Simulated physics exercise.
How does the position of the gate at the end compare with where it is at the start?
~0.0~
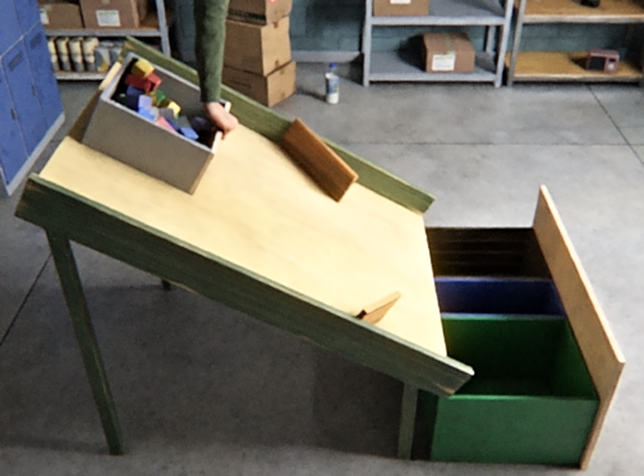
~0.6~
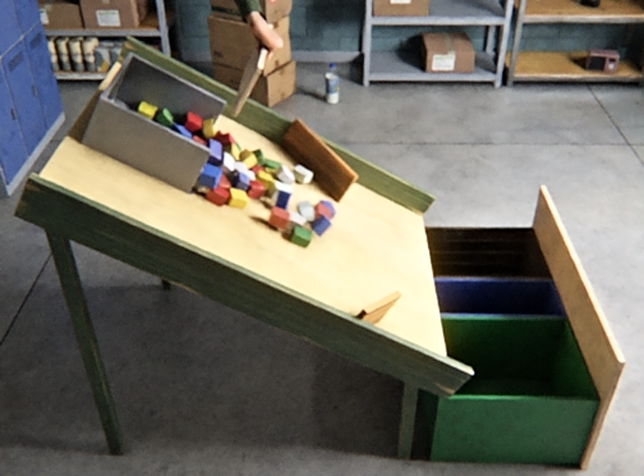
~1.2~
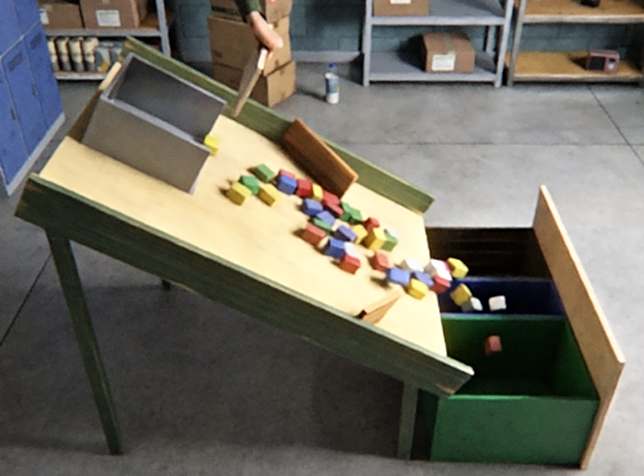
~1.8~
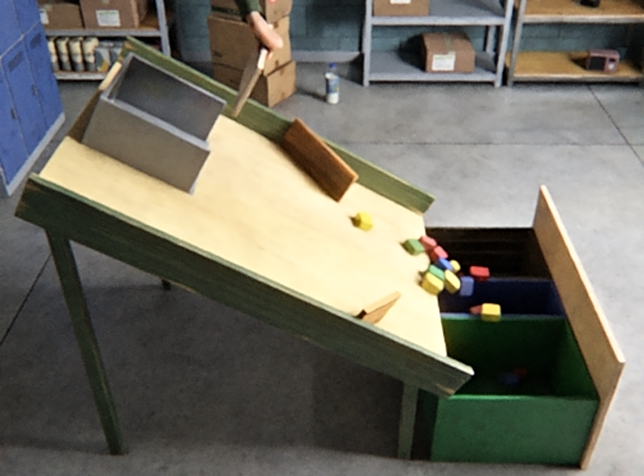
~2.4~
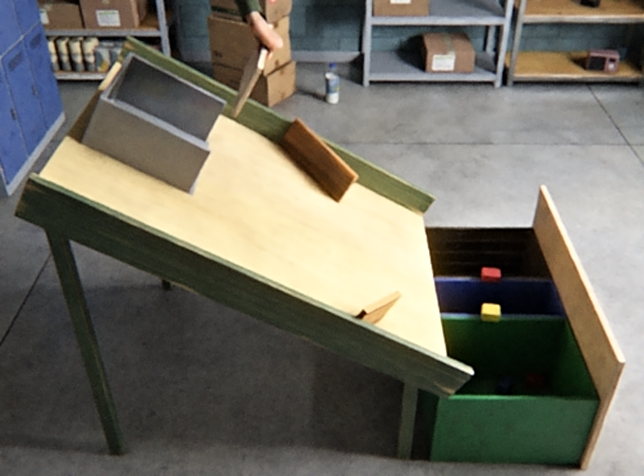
At the start the gate is down at the lower end of the grey pen, holding the bricks in. By the end it is held by the hand higher up and a little to the right, clear of the pen's opening.
